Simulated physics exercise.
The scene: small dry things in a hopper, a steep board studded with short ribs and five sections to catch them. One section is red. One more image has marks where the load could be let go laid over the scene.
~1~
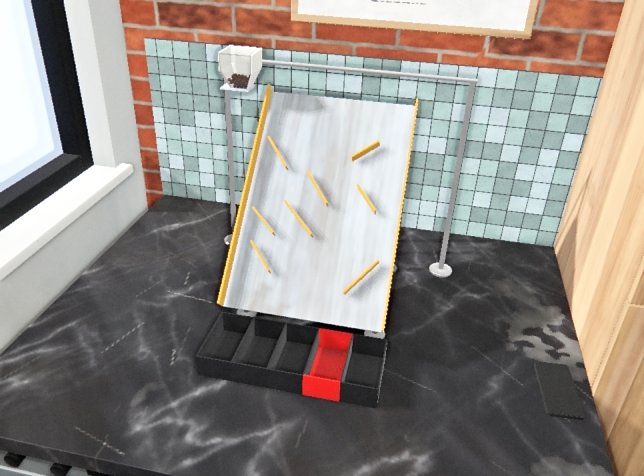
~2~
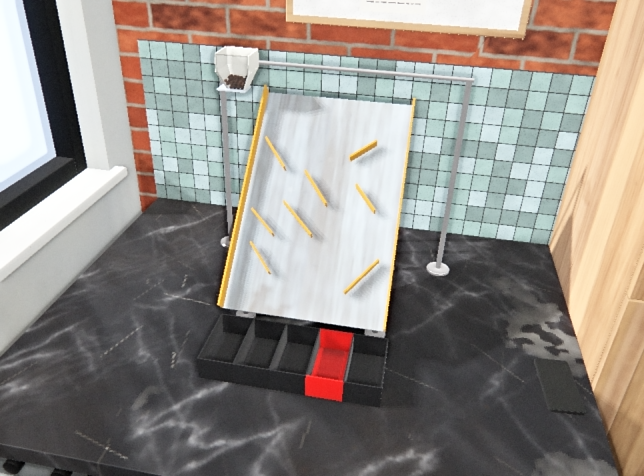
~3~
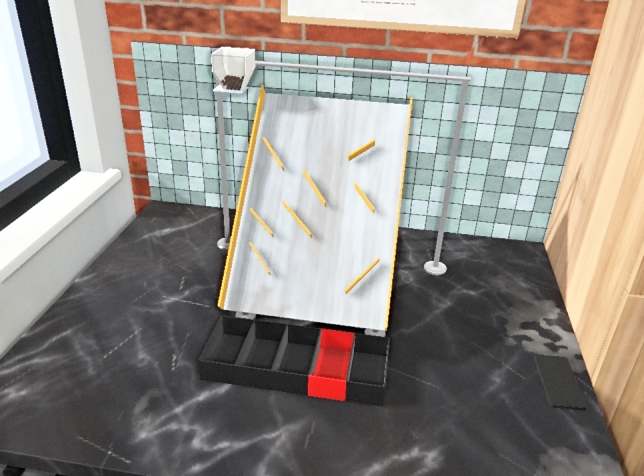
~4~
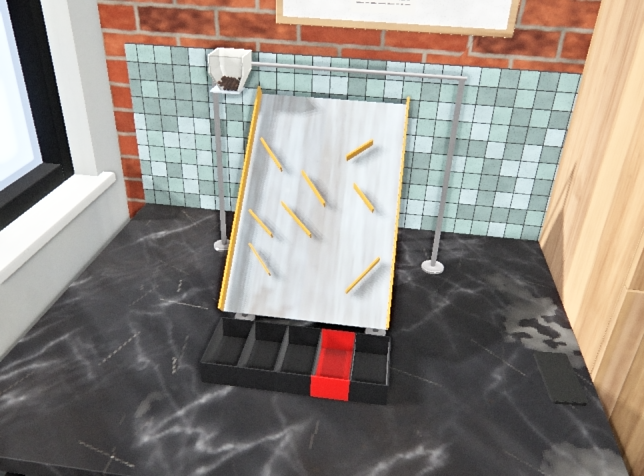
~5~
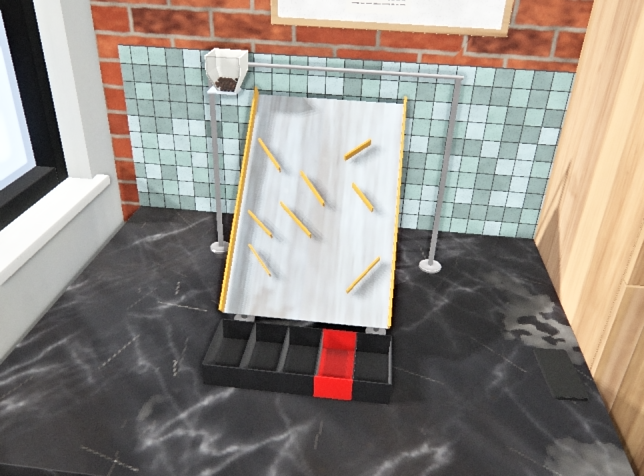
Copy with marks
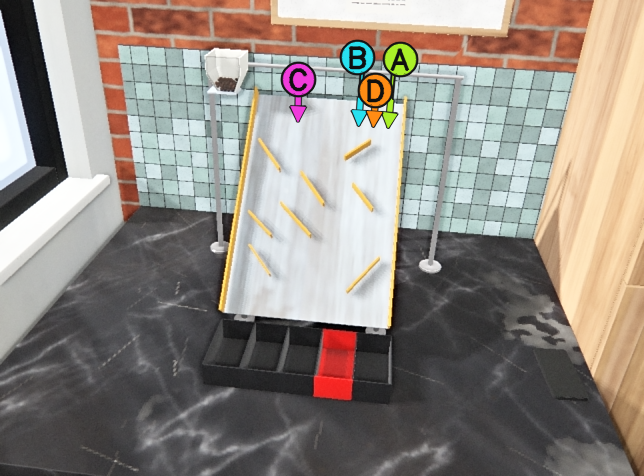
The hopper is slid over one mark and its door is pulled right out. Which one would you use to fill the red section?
Take C.
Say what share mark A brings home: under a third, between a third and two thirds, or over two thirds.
Under a third.
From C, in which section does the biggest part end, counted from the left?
The fourth.
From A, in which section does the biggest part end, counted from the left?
It is the fifth one.
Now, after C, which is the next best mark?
B.
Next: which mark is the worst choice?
That is mark A.
On the marked copy, mark A meets the board at (388, 122); mark B meets the board at (358, 120); mark C meets the board at (297, 116); mark D meets the board at (373, 121).
With A, a stray few in the red section, nearly all in other sections.
With B, about two thirds in the red section, about a third in other sections.
With C, most in the red section, about a quarter in other sections, a stray few outside the box.
With D, about a third in the red section, about two thirds in other sections, a stray few outside the box.
